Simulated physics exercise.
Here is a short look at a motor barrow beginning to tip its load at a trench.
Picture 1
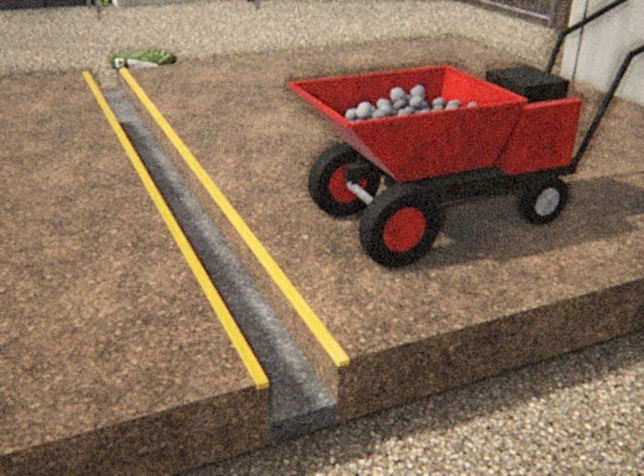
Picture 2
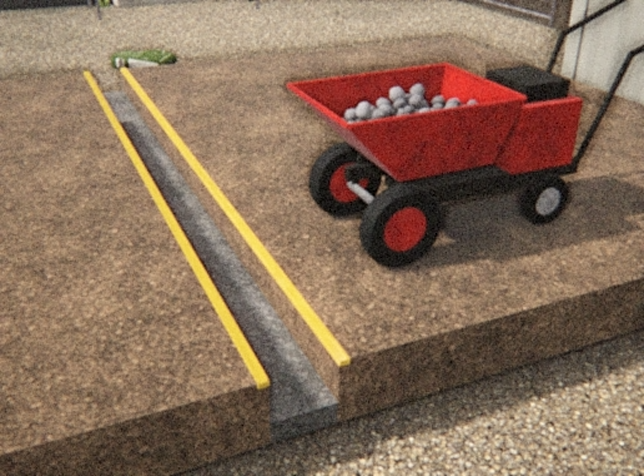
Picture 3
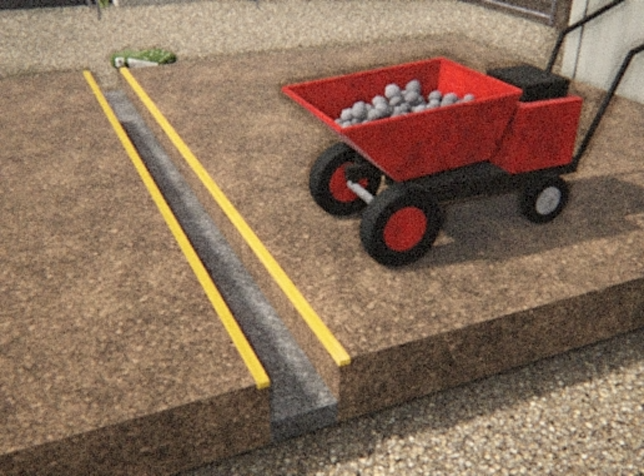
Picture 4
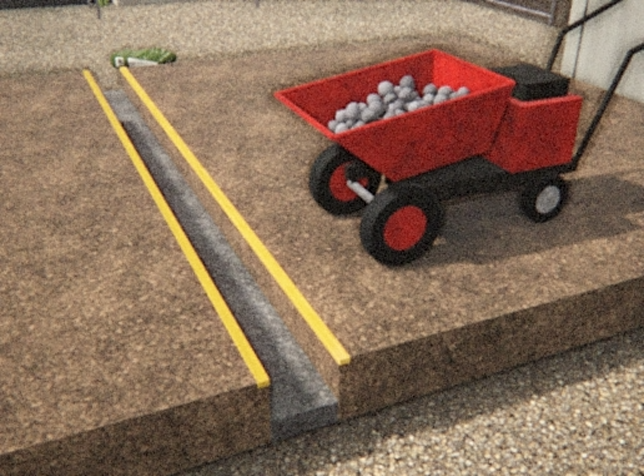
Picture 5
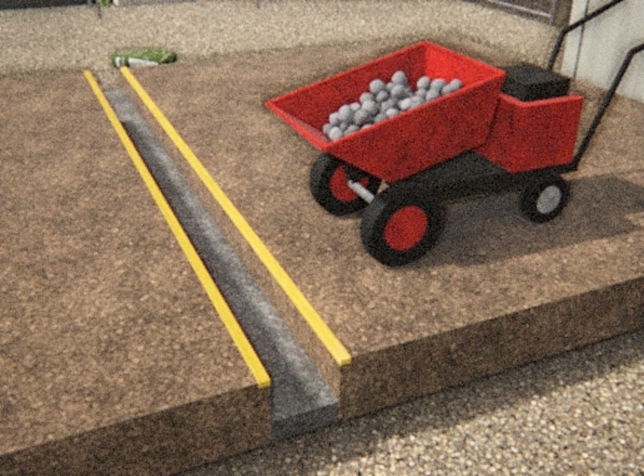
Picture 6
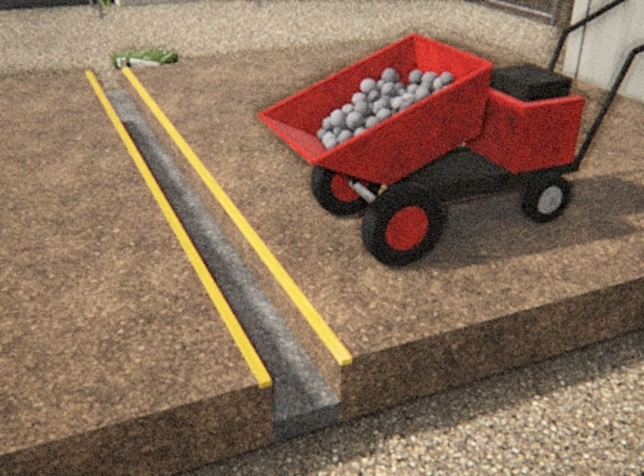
Red motor barrow standing beside a narrow yellow-edged trench, its skip of round grey cobbles tilting steadily forward to the left.
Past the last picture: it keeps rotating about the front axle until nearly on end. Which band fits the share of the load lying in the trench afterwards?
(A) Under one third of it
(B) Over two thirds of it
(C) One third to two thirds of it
Option B: Over two thirds of it.
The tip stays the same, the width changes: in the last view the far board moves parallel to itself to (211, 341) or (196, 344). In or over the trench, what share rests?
I'd say some 100 in a hundred, followed by 100 in a hundred.
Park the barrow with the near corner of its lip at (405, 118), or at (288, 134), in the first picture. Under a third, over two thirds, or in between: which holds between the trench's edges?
Lab note - position 1: One to two thirds; position 2: Under a third.
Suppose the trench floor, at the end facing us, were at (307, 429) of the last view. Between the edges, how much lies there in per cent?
100 %.
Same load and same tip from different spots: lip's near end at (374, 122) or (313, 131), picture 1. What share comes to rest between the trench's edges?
First try: Some 80 %; second try: 40 %.
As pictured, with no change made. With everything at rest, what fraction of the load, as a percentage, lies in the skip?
I'd say close to 10 percent.
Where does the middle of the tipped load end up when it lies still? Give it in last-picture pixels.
Somewhere close to (241, 288) in the last picture.
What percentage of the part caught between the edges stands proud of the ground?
Estimate: Near 0 in a hundred.
Soon, skip tipped steeply; all in the skip.
A while on, skip tipped right over; about half in the skip; about half in or heaped over the trench; a stray few beyond it.
Towards the end, skip tipped right over; a small part in the skip; most in or heaped over the trench; a stray few beyond it.
Finally, skip tipped right over; a small part in the skip; most in or heaped over the trench; a stray few beyond it.
